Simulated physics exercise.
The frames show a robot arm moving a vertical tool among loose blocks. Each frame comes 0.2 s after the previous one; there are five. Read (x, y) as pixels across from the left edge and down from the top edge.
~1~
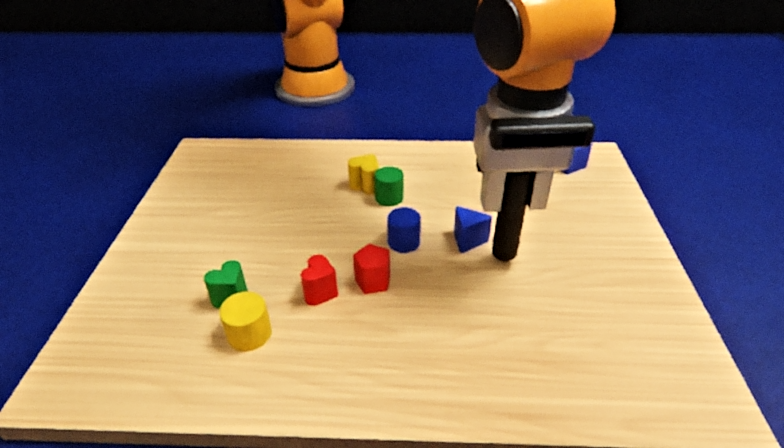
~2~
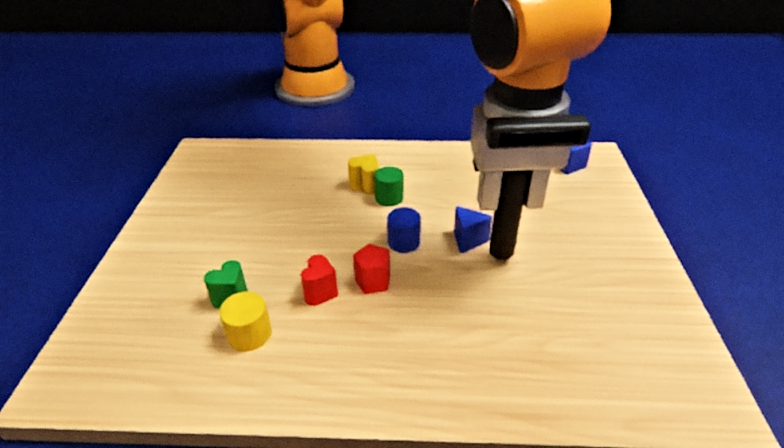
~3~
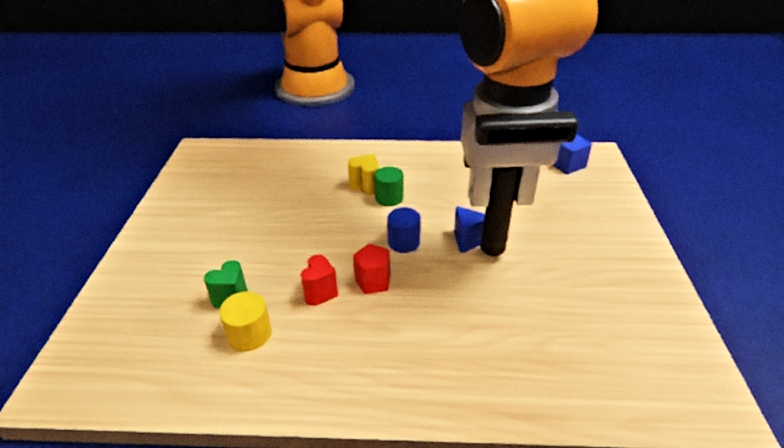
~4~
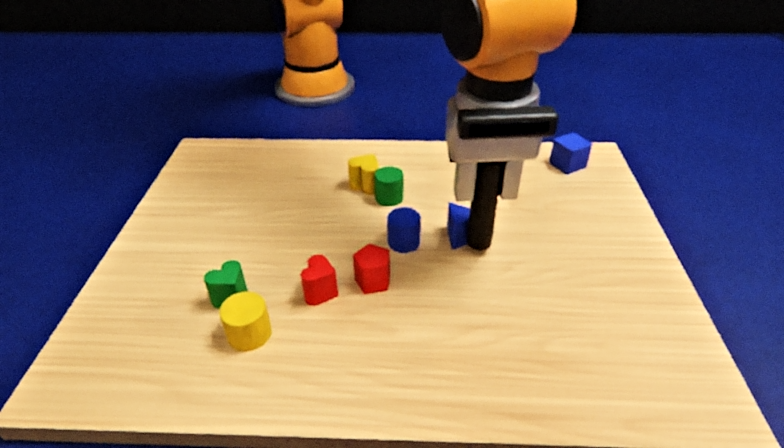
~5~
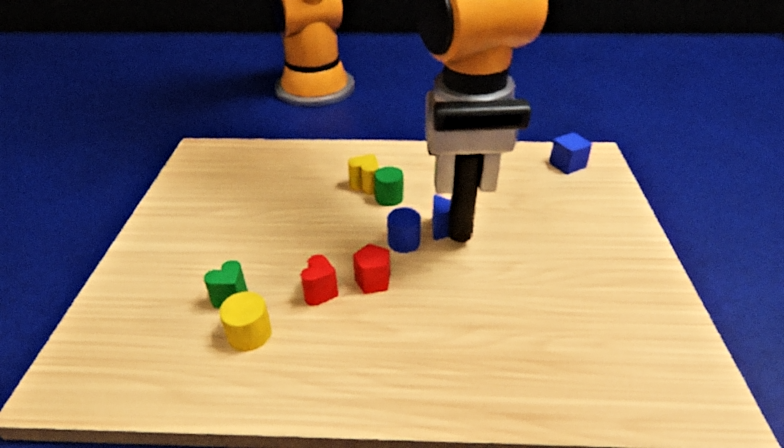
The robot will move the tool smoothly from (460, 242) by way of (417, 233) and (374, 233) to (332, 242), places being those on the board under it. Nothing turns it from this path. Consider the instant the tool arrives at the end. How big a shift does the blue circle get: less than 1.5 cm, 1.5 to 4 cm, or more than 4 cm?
More than 4 cm.
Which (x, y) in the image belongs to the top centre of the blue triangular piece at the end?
Its top centre lands on (424, 194).
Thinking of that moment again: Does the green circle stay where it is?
Yes, that is how it ends up.
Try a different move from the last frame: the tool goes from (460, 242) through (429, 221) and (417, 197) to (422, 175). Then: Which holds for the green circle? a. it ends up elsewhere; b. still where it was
Choice a: It ends up elsewhere.
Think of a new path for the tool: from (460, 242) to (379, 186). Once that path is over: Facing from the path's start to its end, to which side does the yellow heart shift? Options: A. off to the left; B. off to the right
The correct letter is A.
What follows on the original path. One third of the way, tool at (417, 226); blue circle at (393, 218); blue triangular piece at (424, 194), turned 30° clockwise.
Two thirds of the way, tool at (373, 226); blue circle at (366, 227); blue triangular piece at (424, 194), turned 30° clockwise.
At the end, tool at (331, 235); green circle unmoved; blue circle at (362, 229); blue triangular piece at (424, 194), turned 30° clockwise.
